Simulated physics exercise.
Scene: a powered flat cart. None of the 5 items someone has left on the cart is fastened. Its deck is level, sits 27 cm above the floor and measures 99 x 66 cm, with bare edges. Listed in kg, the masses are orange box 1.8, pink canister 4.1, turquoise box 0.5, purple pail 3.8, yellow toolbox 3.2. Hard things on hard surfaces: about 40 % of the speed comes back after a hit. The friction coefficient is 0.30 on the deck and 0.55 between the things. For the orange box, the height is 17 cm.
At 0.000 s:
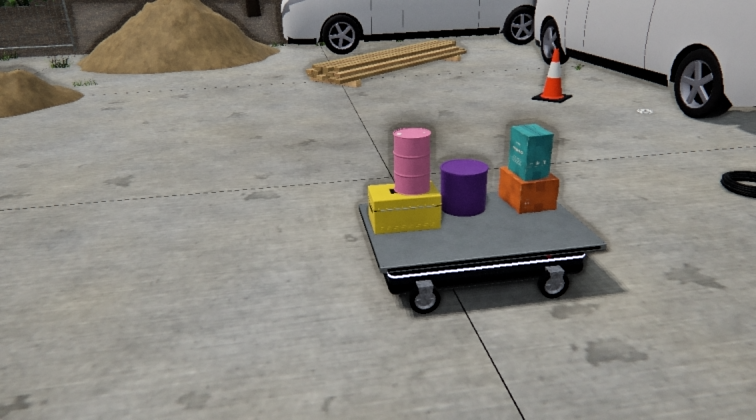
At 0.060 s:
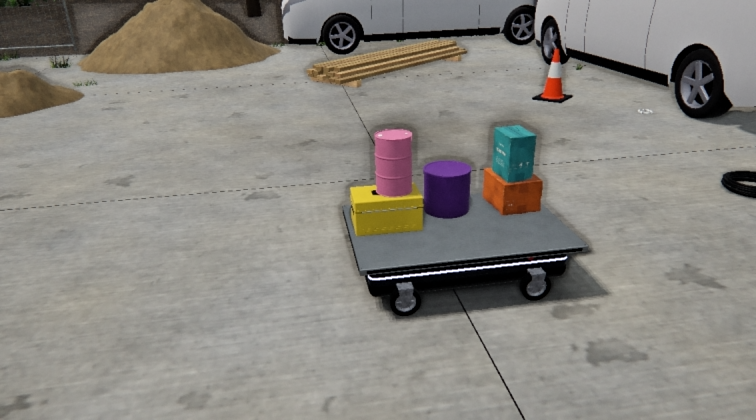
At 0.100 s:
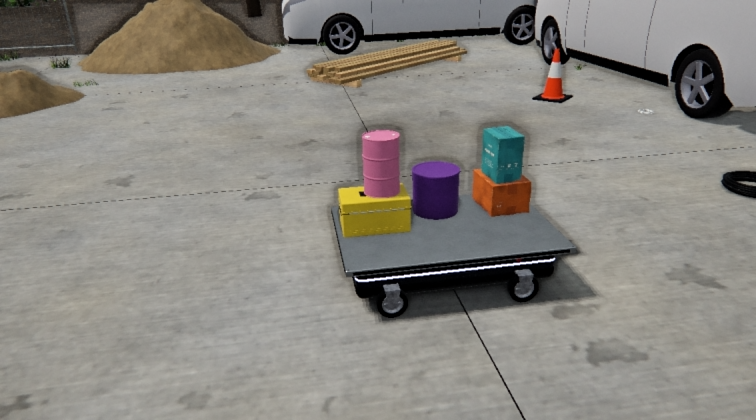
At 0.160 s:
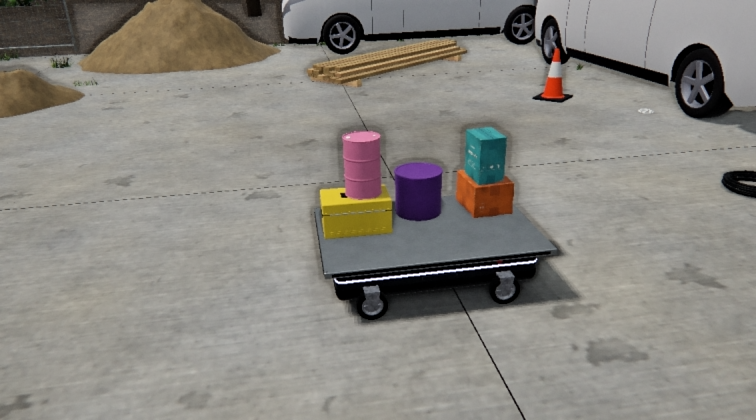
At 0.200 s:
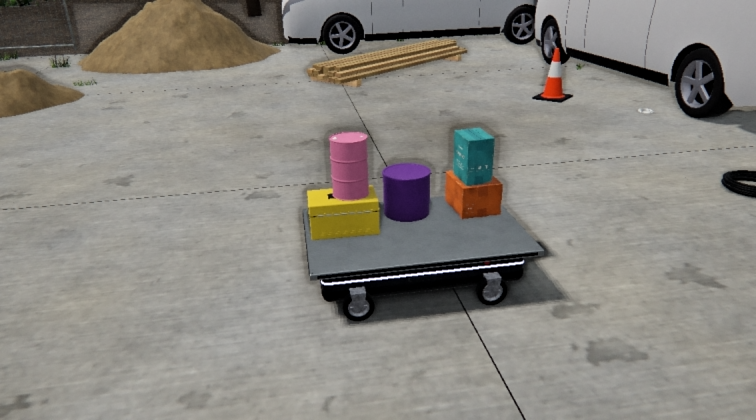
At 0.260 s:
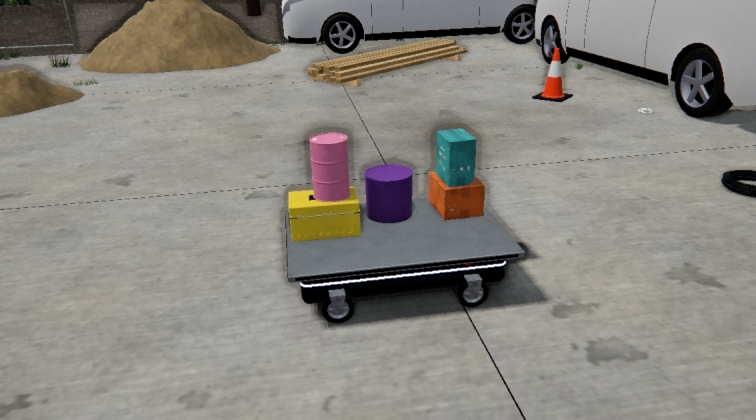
A paved concrete yard is seen from slightly above by a still camera, with sand piles, stacked timber, white vehicles and an orange traffic cone behind. A grey flat cart carries a pink canister on a yellow toolbox at left, a purple pail in the middle, and a turquoise box on an orange box at right. The cart rolls steadily a short way left, its load riding along in the same arrangement.
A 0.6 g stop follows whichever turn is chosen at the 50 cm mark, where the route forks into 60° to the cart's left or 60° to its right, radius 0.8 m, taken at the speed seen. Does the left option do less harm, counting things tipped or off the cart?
No.
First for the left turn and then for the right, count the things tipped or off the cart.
Results - left: 3, right: 2.
Turning left. At 0.86 s, cart has run 129 cm, turned 46°; pink canister and yellow toolbox now off the cart; orange box slid 3 cm near (258, 232); purple pail slid 16 cm.
After 1.26 s, cart has run 181 cm, turned 60°; purple pail now off the cart; orange box slid 10 cm near (142, 302); turquoise box slid 10 cm.
By the end (2.0 s), off the cart, pink canister, purple pail and yellow toolbox; not toppled but over 10 cm from the start, orange box and turquoise box. Seen from the same camera at the end, orange box near (97, 335).
Turning right instead, pink canister and yellow toolbox tipped over or off the cart, 2 of 5 in all.
